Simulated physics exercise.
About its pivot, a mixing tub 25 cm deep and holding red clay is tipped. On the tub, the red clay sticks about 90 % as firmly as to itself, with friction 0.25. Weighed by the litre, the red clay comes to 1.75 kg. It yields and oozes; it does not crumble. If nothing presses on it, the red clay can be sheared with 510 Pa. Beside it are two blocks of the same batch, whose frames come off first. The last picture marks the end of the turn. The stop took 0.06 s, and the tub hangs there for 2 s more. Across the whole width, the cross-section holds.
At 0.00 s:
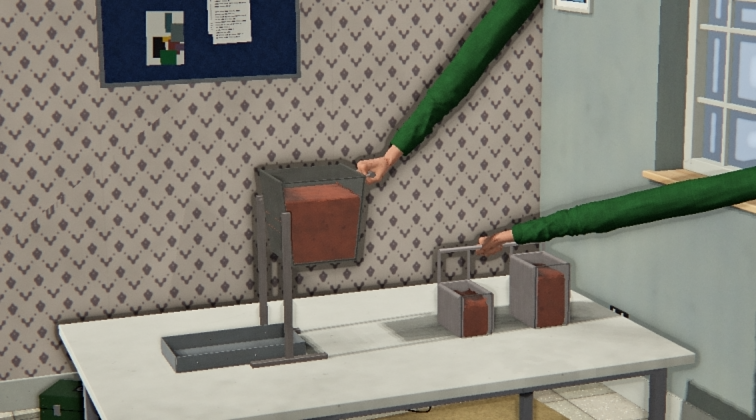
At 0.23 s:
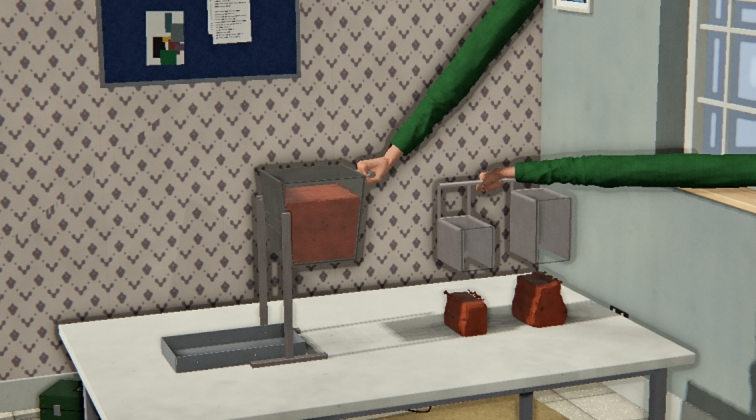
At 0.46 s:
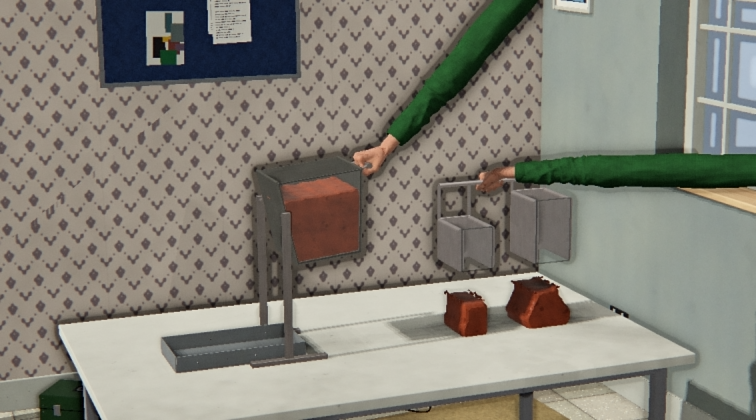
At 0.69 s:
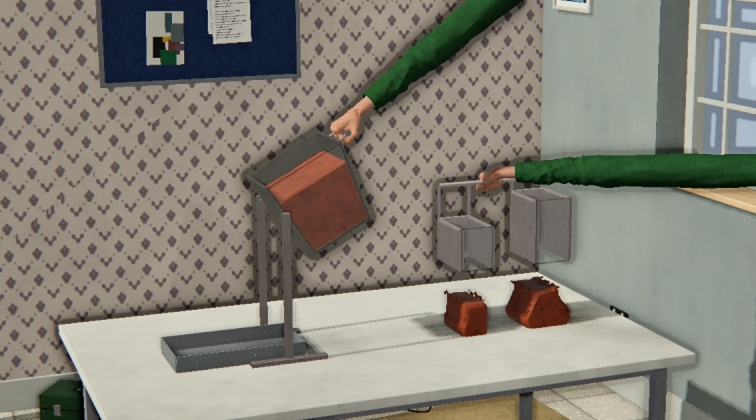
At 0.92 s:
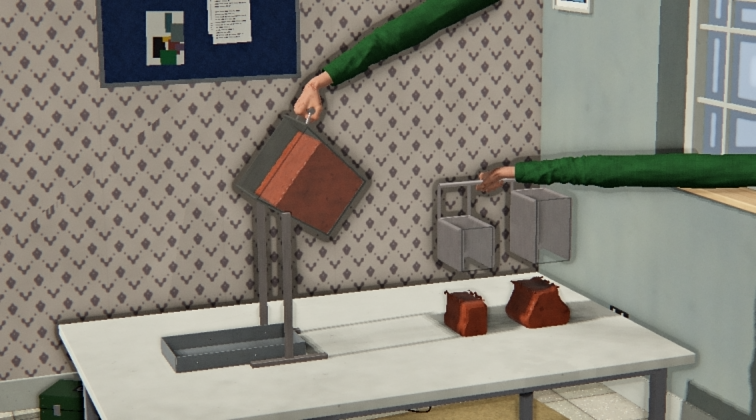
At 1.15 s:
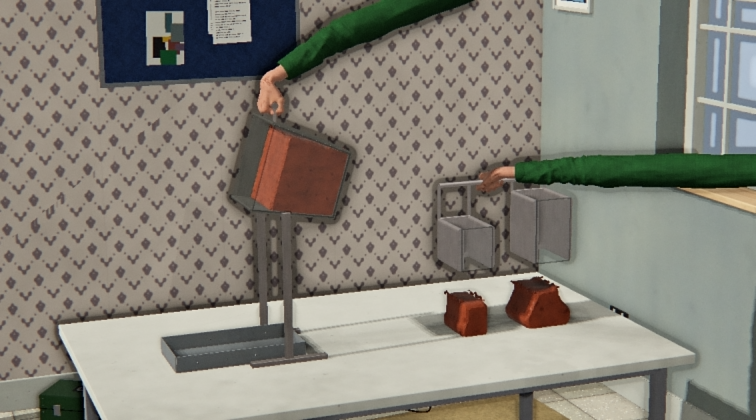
Wallpapered room, a hand lifting boxes off two red clay blocks, the taller sagging slightly, then another hand tilting a tub leftward.
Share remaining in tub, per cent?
Approx. 100 %.
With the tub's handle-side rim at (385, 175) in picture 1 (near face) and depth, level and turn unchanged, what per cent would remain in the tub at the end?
I'd guess around 75 per cent remains.
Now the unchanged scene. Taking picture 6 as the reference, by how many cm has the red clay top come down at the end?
4 cm.
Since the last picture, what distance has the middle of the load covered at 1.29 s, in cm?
Roughly 1 cm.
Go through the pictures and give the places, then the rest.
The first picture shows handle-side rim at (363, 176), tilt 0 degrees; top of the red clay at (359, 196); blocks stand 11 cm, 17 cm (left to right).
The second picture shows handle-side rim at (363, 176), tilt 0 degrees; top of the red clay at (359, 196); blocks stand 11 cm, 15 cm (left to right).
The third picture shows handle-side rim at (360, 169), tilt 5 degrees; top of the red clay at (353, 190); blocks stand 11 cm, 13 cm (left to right).
The fourth picture shows handle-side rim at (339, 143), tilt 28 degrees; top of the red clay at (342, 164); blocks stand 11 cm, 13 cm (left to right).
The fifth picture shows handle-side rim at (306, 127), tilt 52 degrees; top of the red clay at (322, 144); blocks stand 11 cm, 13 cm (left to right).
The sixth picture shows handle-side rim at (273, 126), tilt 73 degrees; top of the red clay at (295, 137); blocks stand 11 cm, 13 cm (left to right).
After 1.29 s, the tub is at 73 degrees and holds 100 %.
After 1.46 s, the tub is at 73 degrees and holds 100 %.
After 1.63 s, the tub is at 73 degrees and holds 100 %.
After 1.80 s, the tub is at 73 degrees and holds 100 %.
After 3.15 s, at the end, the tub is at 73 degrees and holds 100 %.
